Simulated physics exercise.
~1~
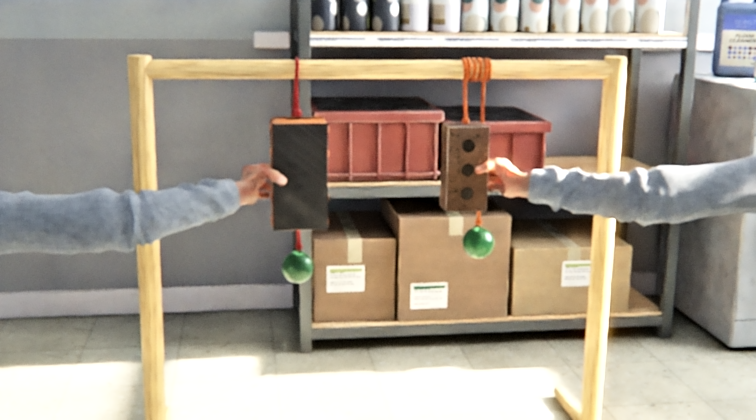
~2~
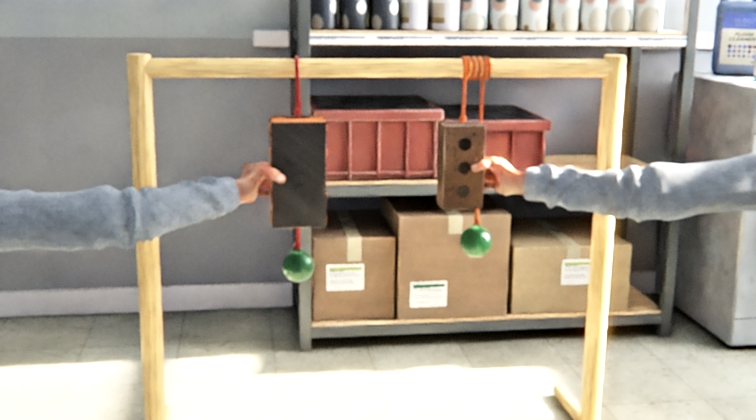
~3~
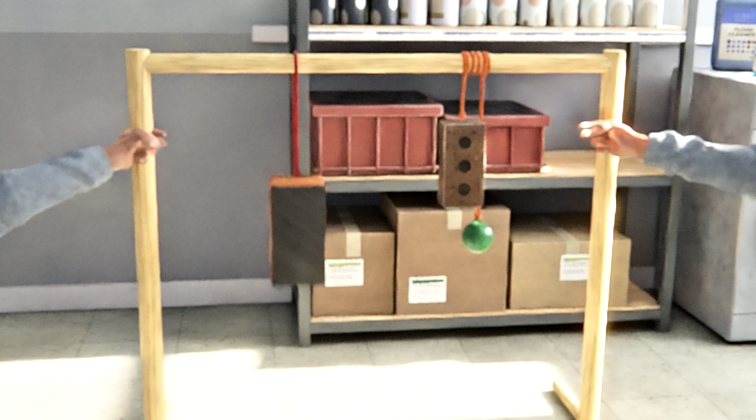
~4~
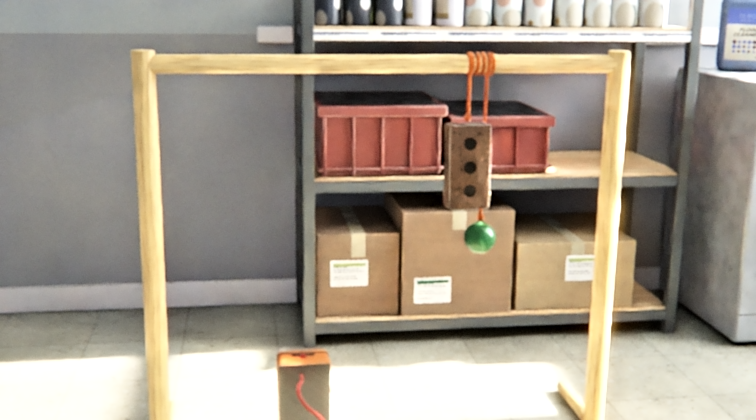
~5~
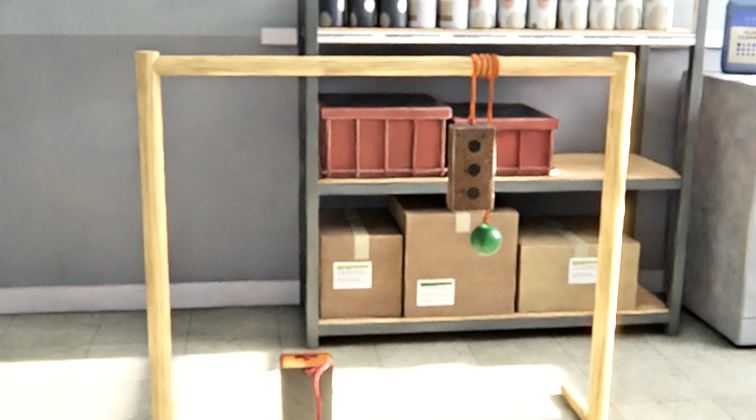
Two hands let go, and the orange case drops to the floor while the brick stays hanging.
